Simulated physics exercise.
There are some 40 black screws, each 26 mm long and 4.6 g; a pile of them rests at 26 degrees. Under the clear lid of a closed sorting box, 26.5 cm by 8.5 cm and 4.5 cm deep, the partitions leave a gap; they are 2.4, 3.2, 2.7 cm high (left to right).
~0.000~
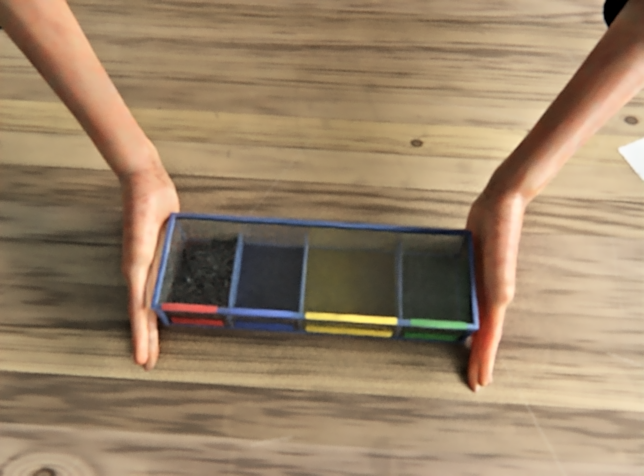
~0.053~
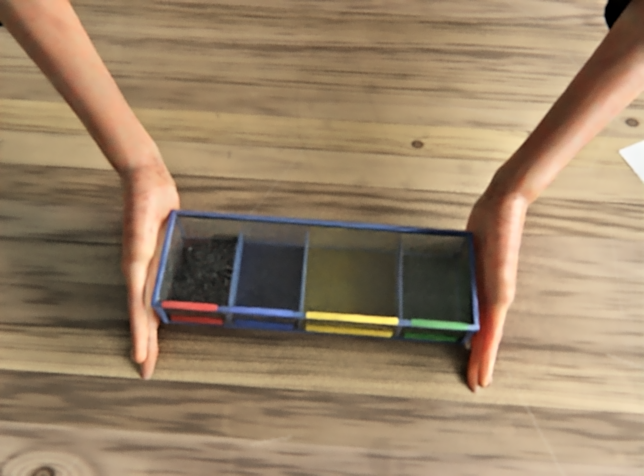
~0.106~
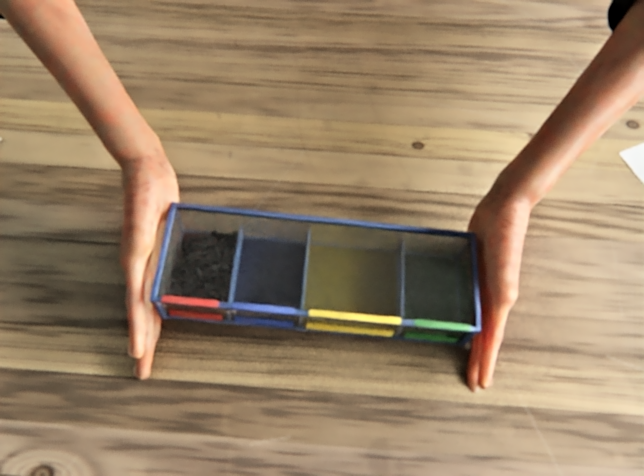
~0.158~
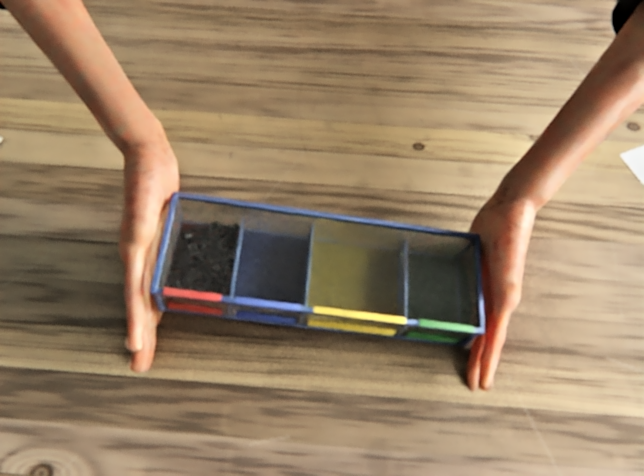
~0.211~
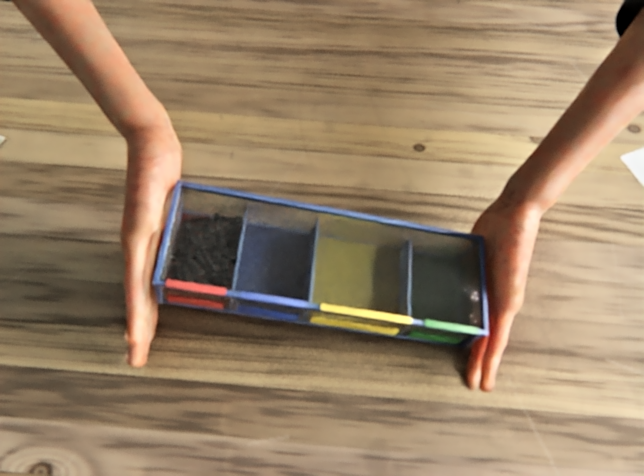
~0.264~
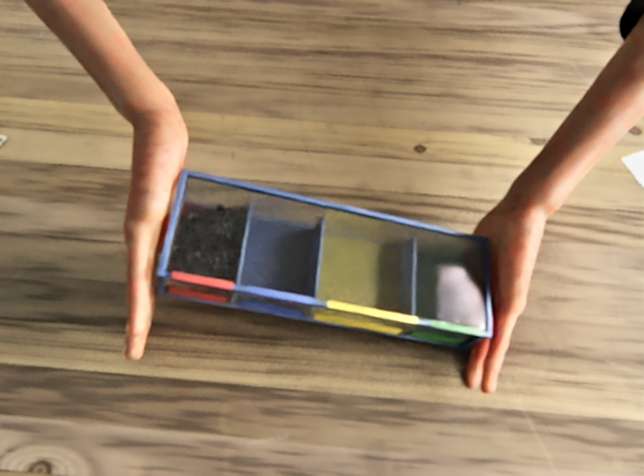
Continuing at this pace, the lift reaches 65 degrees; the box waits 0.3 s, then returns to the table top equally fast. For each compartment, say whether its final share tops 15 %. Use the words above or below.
Red: Above; blue: Below; green: Below; yellow: Below.
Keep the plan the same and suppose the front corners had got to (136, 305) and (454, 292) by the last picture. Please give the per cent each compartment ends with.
Per cent at the end: Red 100; blue 0; green 0; yellow 0.
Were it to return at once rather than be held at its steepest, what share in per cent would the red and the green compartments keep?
You'd end up with red at 90 per cent and green at 0 per cent.
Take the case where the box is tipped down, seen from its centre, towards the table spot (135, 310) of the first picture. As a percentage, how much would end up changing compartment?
Around 0 percent of them.
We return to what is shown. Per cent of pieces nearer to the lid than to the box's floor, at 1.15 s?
10 %.
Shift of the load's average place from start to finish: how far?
It shifts by roughly 2.0 cm.
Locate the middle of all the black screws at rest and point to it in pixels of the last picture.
When it all comes to rest, the middle is near (220, 284).
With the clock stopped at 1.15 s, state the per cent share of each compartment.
Per cent by colour: Red 90; blue 10; green 0; yellow 0.
After 1.15 s, tilt 65 degrees; red 90 %, blue 10 %.
After 1.75 s, tilt 33 degrees; red 90 %, blue 10 %.
Then, at 2.39 s, tilt 0 degrees; red 90 %, blue 10 %.
By 3.0 s all is still; red 90 %, blue 10 %, green 0 %, yellow 0 %.
